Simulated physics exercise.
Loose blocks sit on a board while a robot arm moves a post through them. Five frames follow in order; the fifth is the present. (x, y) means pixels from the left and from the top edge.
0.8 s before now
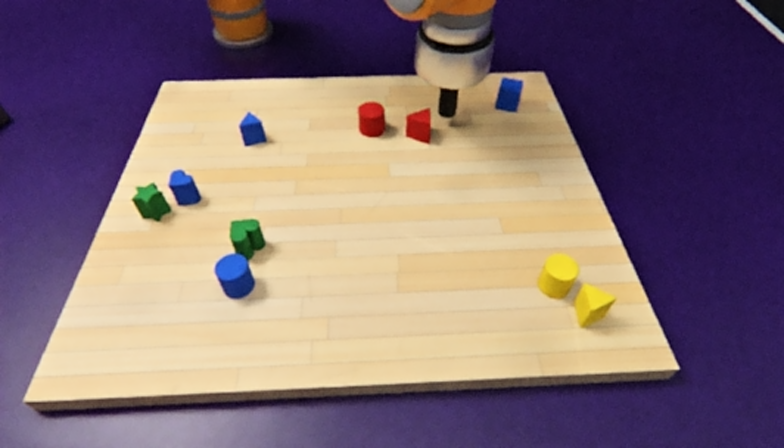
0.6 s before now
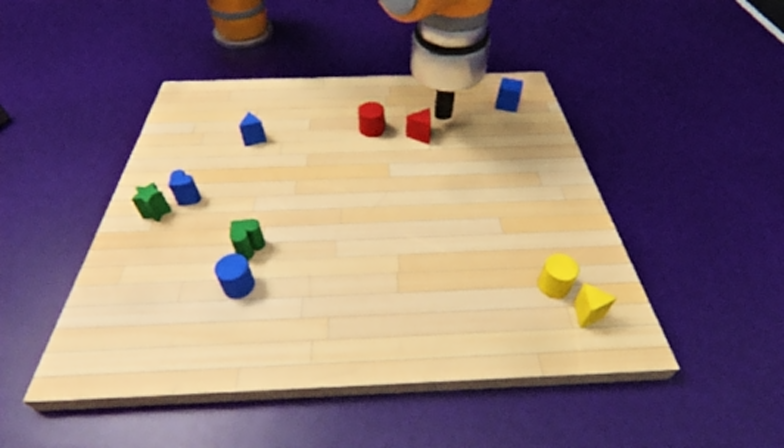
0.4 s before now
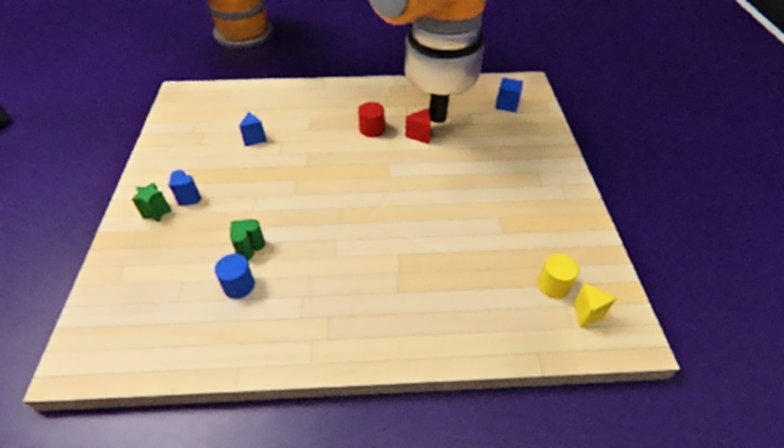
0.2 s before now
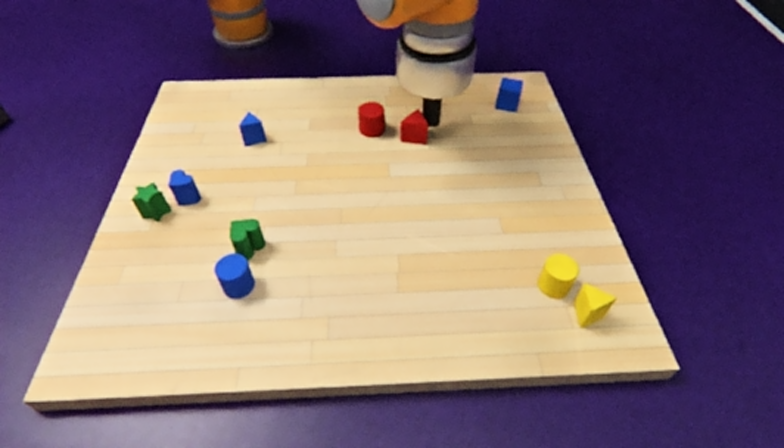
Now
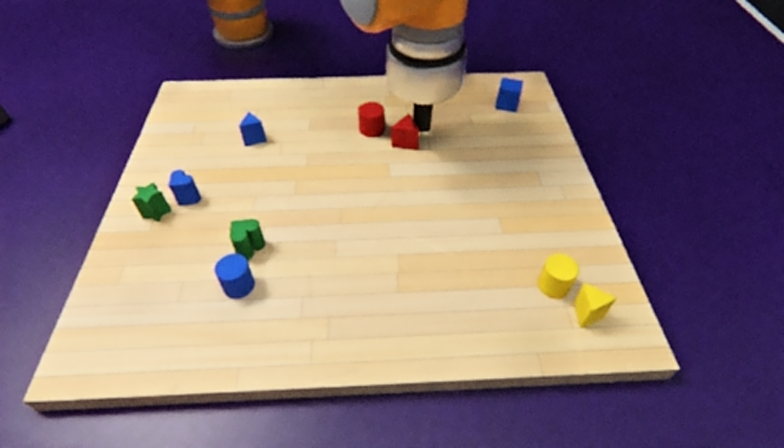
A pale wooden board lies on a purple surface, seen from above at an angle by a still camera. A robot arm's dark post stands near red round and triangular blocks at the top, with blue and green blocks at left, another blue one at upper right and yellow ones at lower right. The post moves left, then pushes the red triangular block slightly left, turning it, towards the round one.
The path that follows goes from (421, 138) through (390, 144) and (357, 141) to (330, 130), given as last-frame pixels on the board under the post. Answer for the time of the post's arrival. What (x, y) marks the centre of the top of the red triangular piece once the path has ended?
The red triangular piece ends near (370, 135).
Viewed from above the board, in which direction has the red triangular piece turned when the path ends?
Looking down: Anticlockwise.
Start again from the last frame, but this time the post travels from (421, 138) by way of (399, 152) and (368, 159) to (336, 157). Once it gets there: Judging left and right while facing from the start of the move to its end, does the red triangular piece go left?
Yes, it checks out.
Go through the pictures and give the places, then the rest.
Tip of the post (447, 113), middles of tops, red round block (371, 109), red triangular piece (422, 116), in the first picture.
Post (443, 115), nothing pushed, in the second picture.
Post (438, 118), nothing pushed, in the third picture.
Post (431, 122), red triangular piece (416, 118), in the fourth picture.
Post (422, 127), red round block (371, 109), red triangular piece (407, 123), in the fifth picture.
What follows on the original path. One third of the way, post (388, 133); red triangular piece (377, 133), turned 45° anticlockwise.
Two thirds of the way, post (356, 130); red round block (370, 108); red triangular piece (370, 135), turned 65° anticlockwise.
At the end, post (329, 119); red round block (370, 108); red triangular piece (370, 135), turned 65° anticlockwise.
